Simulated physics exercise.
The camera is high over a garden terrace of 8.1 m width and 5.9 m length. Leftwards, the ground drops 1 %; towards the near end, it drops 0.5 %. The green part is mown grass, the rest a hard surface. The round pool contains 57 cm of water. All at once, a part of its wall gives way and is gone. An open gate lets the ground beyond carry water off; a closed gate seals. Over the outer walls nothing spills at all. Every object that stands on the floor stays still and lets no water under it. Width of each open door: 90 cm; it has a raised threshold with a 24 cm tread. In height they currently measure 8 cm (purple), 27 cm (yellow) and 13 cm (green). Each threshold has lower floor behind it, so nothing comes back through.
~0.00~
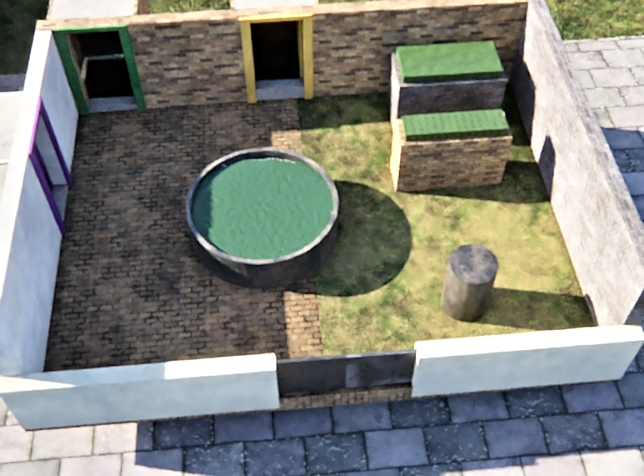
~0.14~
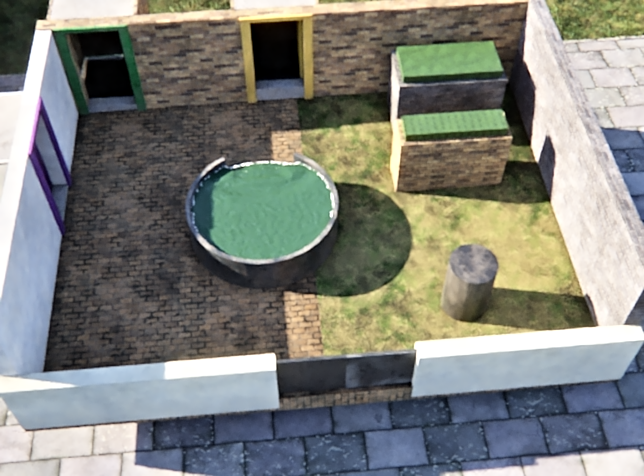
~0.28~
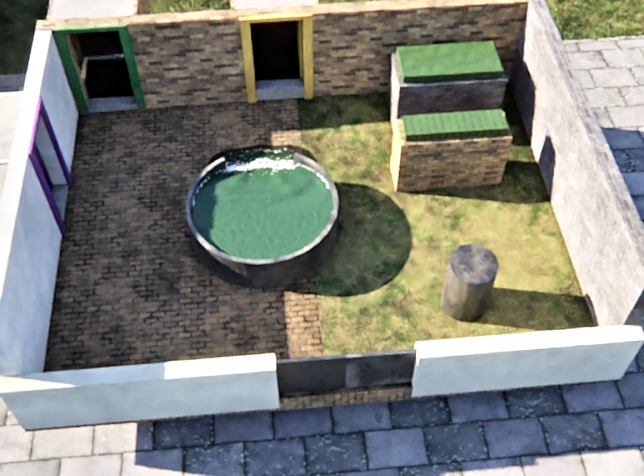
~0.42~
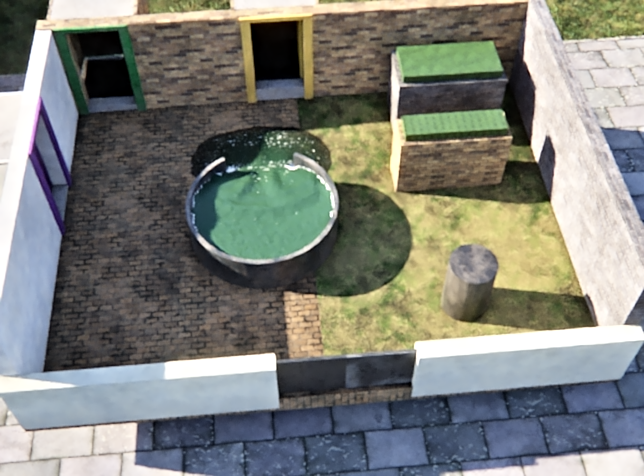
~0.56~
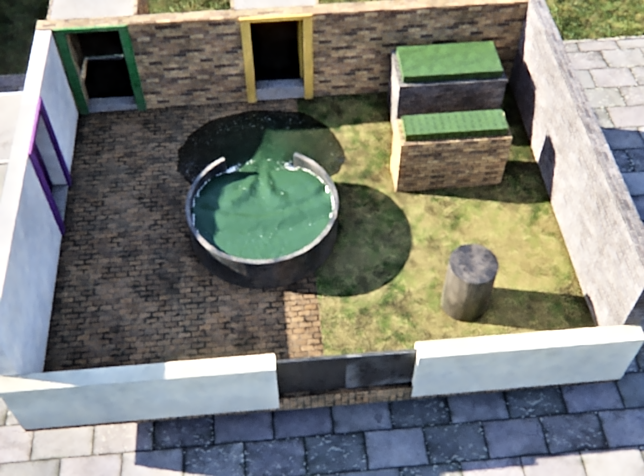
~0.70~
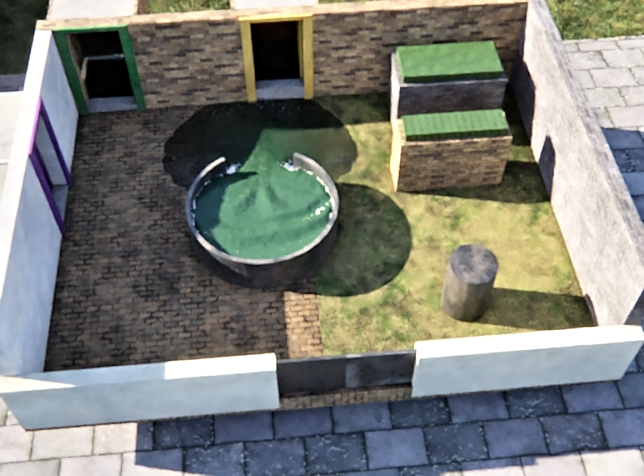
A round pool of green water in a walled garden lost part of its wall on the far side, and water poured through the gap, spreading in a dark, widening patch over the brick paving.
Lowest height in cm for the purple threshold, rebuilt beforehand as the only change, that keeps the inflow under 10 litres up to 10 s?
6.5 cm.
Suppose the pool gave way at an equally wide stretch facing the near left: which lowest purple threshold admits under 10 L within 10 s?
A height of around 6.5 cm.
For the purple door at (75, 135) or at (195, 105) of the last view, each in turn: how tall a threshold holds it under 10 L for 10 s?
You'd want roughly 22 cm there first, then roughly 20 cm.
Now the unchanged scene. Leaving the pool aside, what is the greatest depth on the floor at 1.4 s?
About 32 cm.
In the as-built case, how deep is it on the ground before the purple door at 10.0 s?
Some 7.0 cm.
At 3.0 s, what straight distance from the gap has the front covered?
About 4.6 m.
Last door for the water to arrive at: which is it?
The purple door comes last.
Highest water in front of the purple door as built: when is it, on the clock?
Crest at t of about 4.0 s.
After 1.4 s water covers 15 % of the floor, deepest (32 cm) near (255, 106); it has not reached the purple door.
After 3.0 s water covers 25 % of the floor, deepest (28 cm) near (79, 118); 5 cm at the purple door, 0 litres in over its 8 cm threshold.
After 10.0 s water covers 90 % of the floor, deepest (12 cm) near (40, 405); 7 cm at the purple door, 3 litres in over its 8 cm threshold.
At the purple door as built, the water arrived by 2.8 s and peaked near 9 cm at 4.2 s.
Run again over the same 10 s with other heights there, 19 litres in over 5.5 cm, 5 litres over 7.5 cm. The limit of 10 litres is kept from about 6.5 cm up.
